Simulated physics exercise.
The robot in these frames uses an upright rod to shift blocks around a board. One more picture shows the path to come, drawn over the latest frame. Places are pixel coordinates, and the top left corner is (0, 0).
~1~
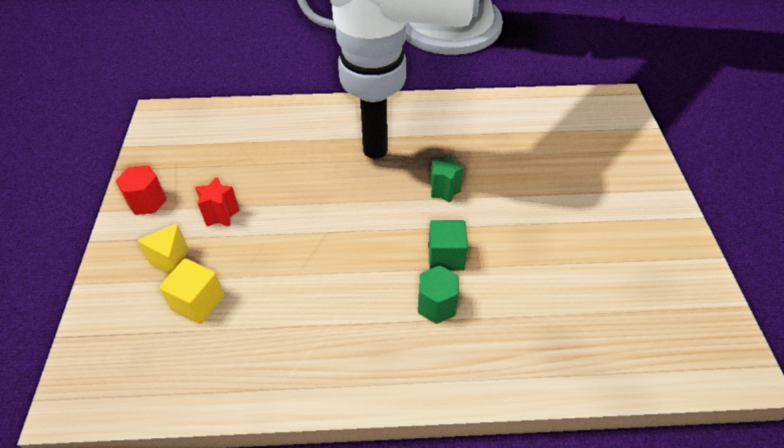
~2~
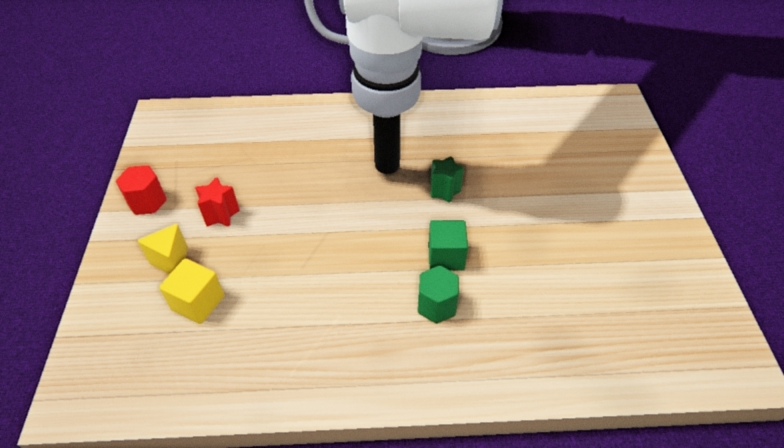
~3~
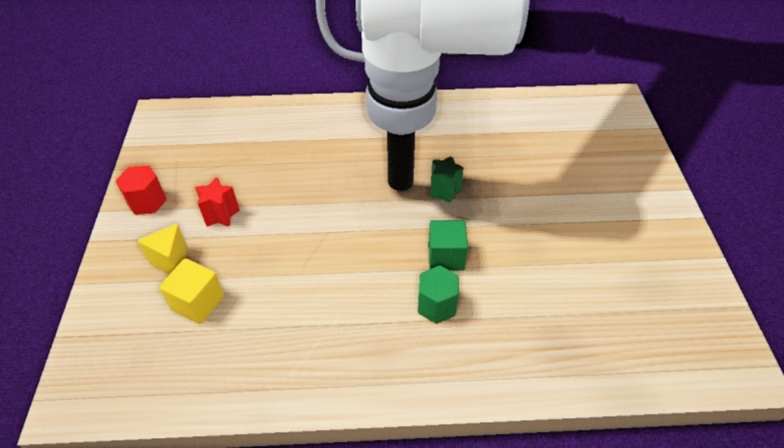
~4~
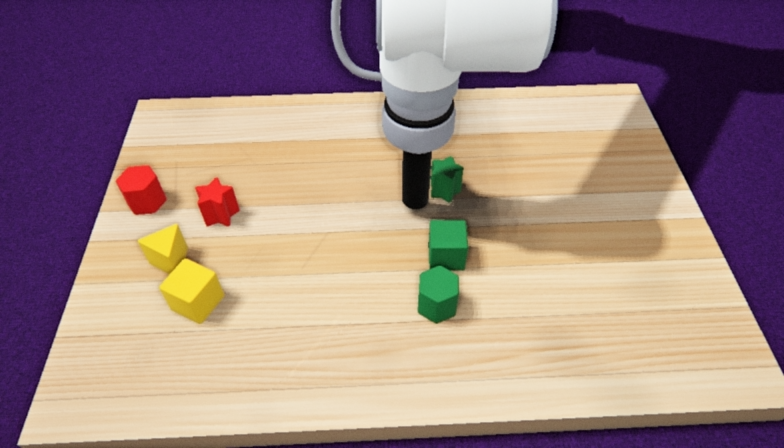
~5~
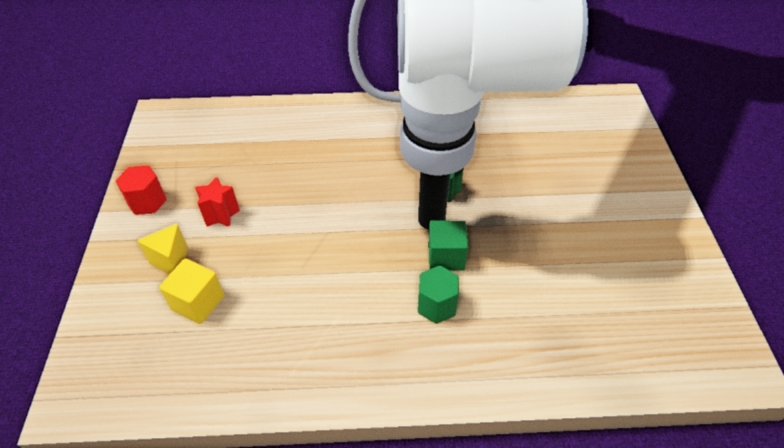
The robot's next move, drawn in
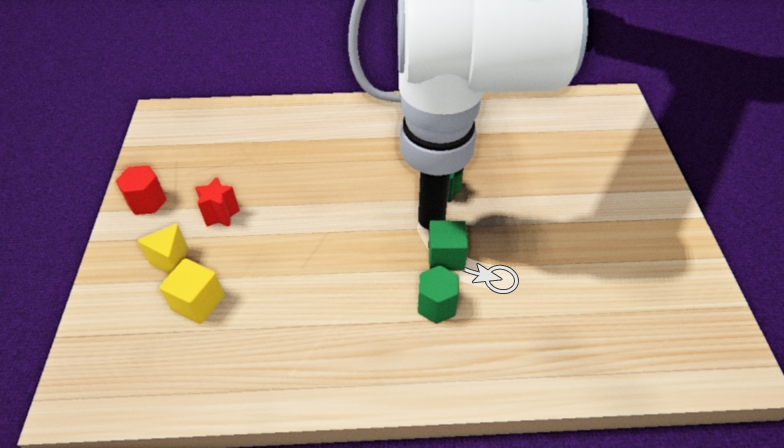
Robot arm with a black rod moving down and right past a green star toward a green cube, all blocks staying still.
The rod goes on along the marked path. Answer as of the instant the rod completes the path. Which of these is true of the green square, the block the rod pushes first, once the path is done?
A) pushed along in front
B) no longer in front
B
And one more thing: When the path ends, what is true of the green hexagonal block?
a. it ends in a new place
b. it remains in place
Correct choice: B.
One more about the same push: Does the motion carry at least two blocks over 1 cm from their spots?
No, I don't think so.
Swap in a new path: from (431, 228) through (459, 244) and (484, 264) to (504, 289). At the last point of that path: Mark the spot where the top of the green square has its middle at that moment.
Its top middle is near (468, 263).
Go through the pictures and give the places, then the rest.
Tip of the rod (375, 151), middles of tops, green hexagonal block (439, 283), green square (449, 233), in the first frame.
Rod (387, 165), nothing pushed, in the second frame.
Rod (401, 182), nothing pushed, in the third frame.
Rod (415, 200), nothing pushed, in the fourth frame.
Rod (432, 220), green hexagonal block (439, 283), green square (449, 233), in the fifth frame.
The line goes from (431, 228) through (444, 252) and (468, 271) to (502, 279).
The first path, step by step. Halfway along, rod (456, 255); green square (478, 265), turned 20° anticlockwise.
At the end, rod (504, 271); green hexagonal block unmoved; green square (507, 286), turned 15° clockwise.
